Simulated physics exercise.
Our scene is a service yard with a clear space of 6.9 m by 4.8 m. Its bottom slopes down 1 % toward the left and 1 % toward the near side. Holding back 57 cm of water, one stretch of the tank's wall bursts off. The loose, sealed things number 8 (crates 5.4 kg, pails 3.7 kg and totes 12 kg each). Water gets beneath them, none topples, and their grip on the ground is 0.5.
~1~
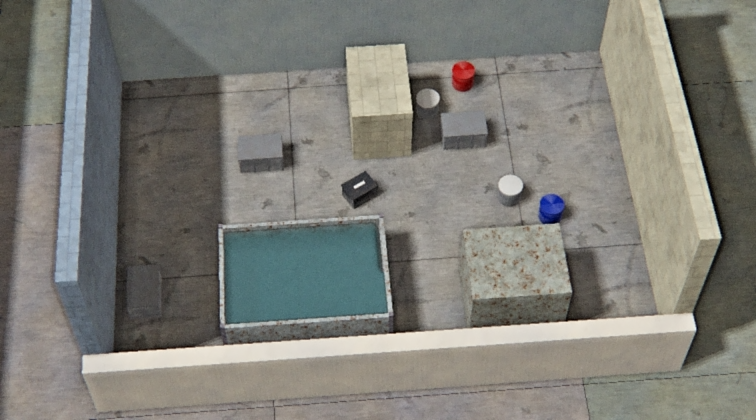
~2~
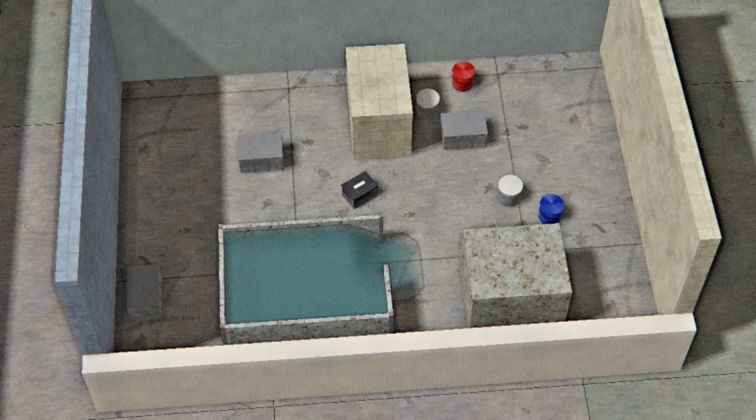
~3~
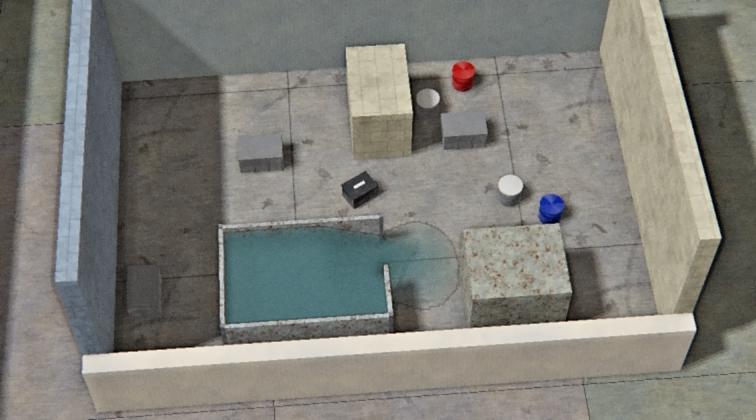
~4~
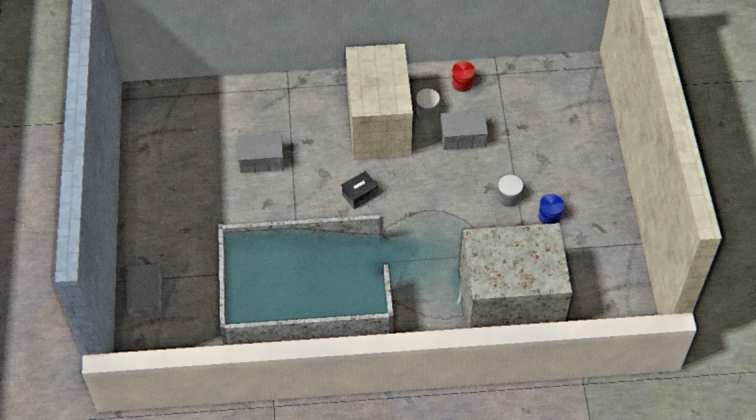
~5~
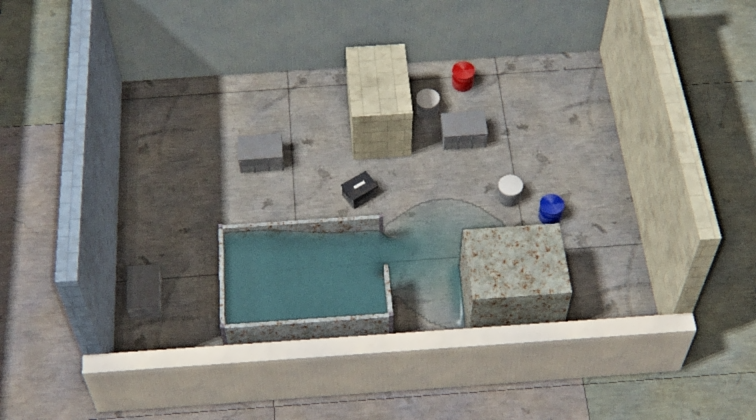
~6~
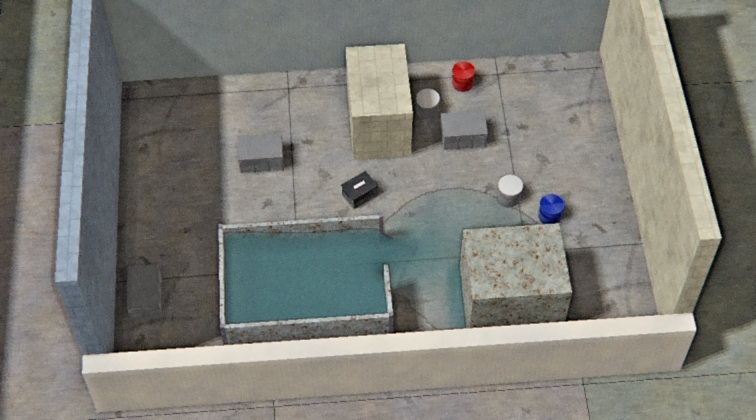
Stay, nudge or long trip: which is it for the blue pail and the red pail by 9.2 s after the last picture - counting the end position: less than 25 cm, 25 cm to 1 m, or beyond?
Blue pail: Large shift. Red pail: Large shift.
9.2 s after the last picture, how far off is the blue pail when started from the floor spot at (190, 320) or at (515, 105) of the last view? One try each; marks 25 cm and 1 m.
In turn: It barely shifts; it gets carried off.
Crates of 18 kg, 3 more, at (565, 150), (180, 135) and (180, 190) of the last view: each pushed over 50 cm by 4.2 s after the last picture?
So that's beyond the threshold, within the threshold and within the threshold, in that sequence.
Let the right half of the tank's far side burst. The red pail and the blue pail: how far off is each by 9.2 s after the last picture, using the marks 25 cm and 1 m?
Log: Red pail large displacement; blue pail large displacement.
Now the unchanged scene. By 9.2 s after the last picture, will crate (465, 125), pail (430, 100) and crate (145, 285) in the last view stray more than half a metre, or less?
The first topped the threshold, the second topped the threshold, and the third never reached the threshold.
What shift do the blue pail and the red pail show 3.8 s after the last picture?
I'd say about 250 and 60 centimetres.
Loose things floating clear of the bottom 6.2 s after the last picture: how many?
I'd say 4 of them.
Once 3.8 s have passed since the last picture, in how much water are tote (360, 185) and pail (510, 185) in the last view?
Some 0 cm at the first, some 11 cm at the second.
Then, 1.2 s after the last picture the blue pail is near (622, 167), 1.1 m from its start, afloat; the red pail is near (464, 70), 0.0 m from its start, aground; 1 afloat.
Then, 3.8 s after the last picture the blue pail is near (561, 51), 2.5 m from its start, afloat; the red pail is near (421, 81), 0.6 m from its start, afloat; 4 afloat.
Then, 6.2 s after the last picture the blue pail is near (407, 59), 3.1 m from its start, afloat; the red pail is near (436, 126), 1.1 m from its start, afloat; 4 afloat.
Then, 9.2 s after the last picture the blue pail is near (265, 89), 4.3 m from its start, aground; the red pail is near (399, 218), 2.7 m from its start, afloat; 4 afloat.
